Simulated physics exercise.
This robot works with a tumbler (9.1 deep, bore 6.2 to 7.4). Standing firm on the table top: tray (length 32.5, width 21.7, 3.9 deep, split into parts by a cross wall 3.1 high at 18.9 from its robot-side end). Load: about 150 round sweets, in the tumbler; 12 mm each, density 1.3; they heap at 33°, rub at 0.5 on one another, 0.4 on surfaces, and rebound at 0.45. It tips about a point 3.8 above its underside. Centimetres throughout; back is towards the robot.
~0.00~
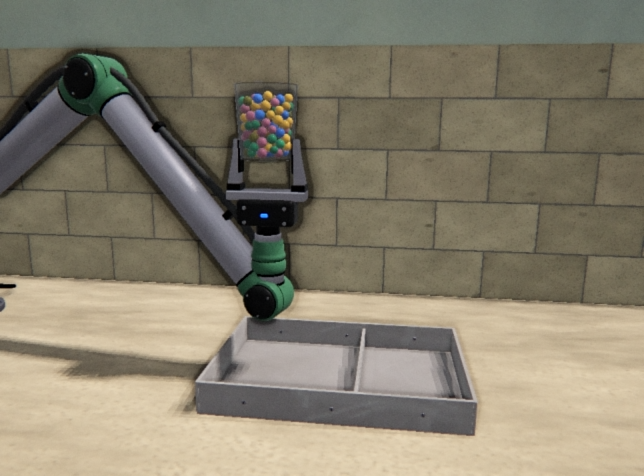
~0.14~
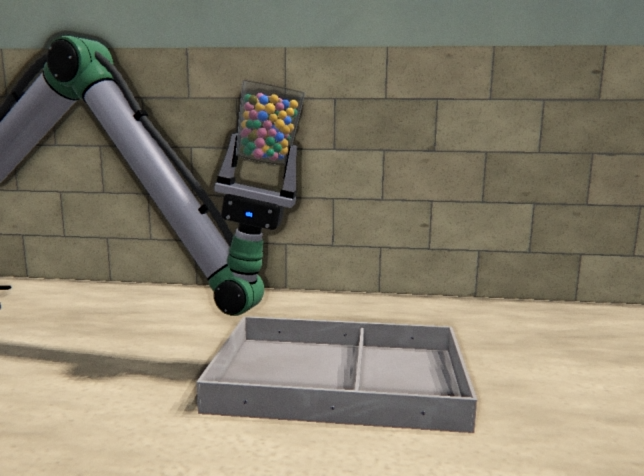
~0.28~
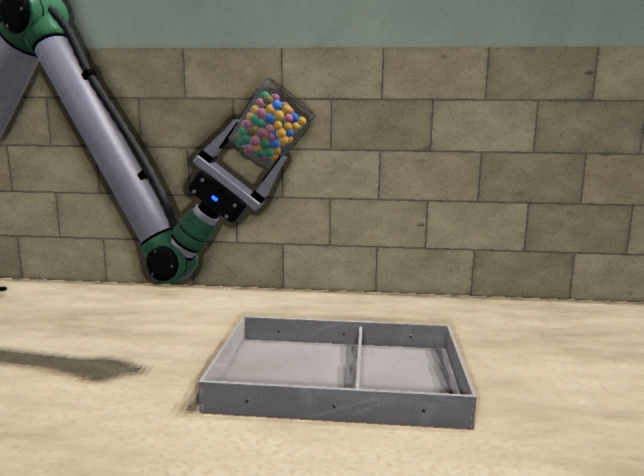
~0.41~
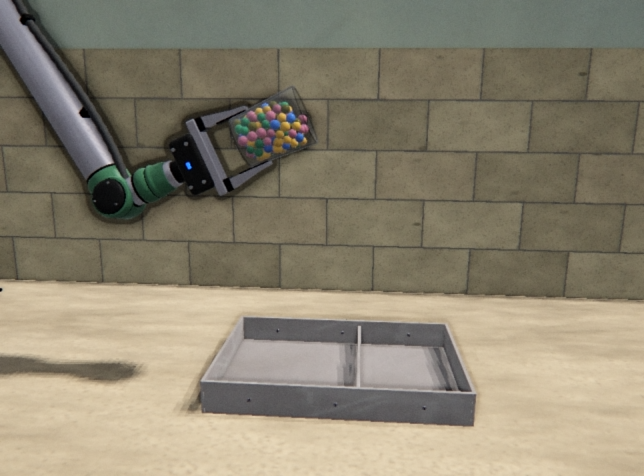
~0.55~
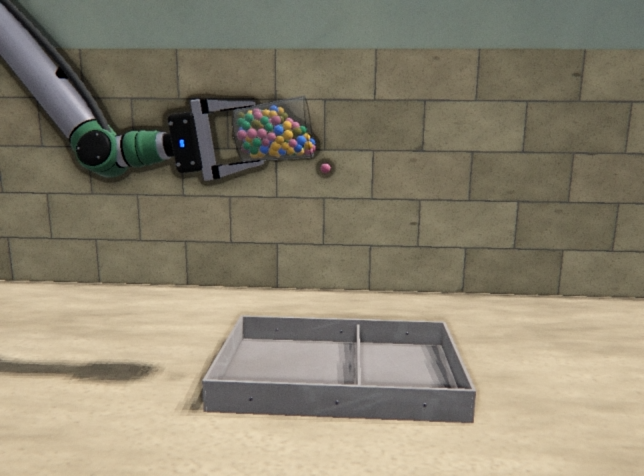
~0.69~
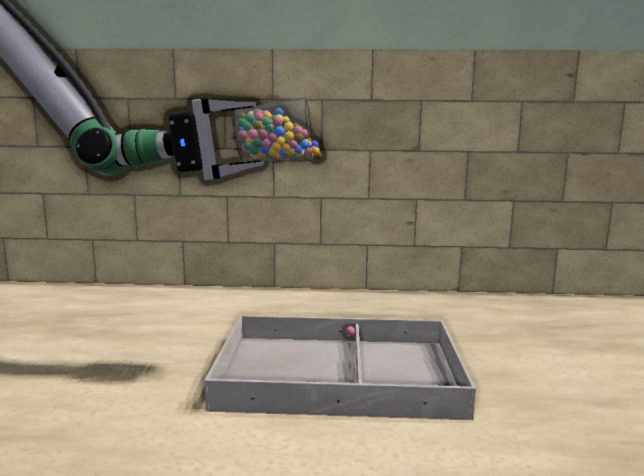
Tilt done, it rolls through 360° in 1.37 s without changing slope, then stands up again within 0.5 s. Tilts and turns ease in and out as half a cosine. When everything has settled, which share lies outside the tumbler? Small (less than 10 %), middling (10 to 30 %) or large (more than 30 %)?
Share outside the tumbler: Large (more than 30 %).
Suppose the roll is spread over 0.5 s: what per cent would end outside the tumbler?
Then about 25 per cent.
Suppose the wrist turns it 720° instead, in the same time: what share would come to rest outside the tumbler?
Then about 55 per cent.
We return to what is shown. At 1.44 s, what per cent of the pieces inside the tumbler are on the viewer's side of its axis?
About 35 per cent.
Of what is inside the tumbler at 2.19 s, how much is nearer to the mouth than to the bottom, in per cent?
Some 40 per cent.
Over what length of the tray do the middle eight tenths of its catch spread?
About 22 cm.
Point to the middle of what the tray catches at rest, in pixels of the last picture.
At about (336, 368).
After 1.44 s, tipped 83°, highest piece 37 above the table; 117 in the tumbler, 13 in the robot-side part, 3 in the far-side part, 14 in flight or on a rim.
After 2.19 s, tipped 71°, highest piece 35 above the table; 83 in the tumbler, 48 in the robot-side part, 15 in the far-side part, 1 in flight or on a rim.
After 2.76 s, upright, highest piece 36 above the table; 83 in the tumbler, 49 in the robot-side part, 15 in the far-side part.
After 3.46 s, upright, highest piece 36 above the table; 83 in the tumbler, 49 in the robot-side part, 15 in the far-side part.
At rest, 83 in the tumbler, 49 in the robot-side part, 15 in the far-side part. That is 44 % outside the tumbler.
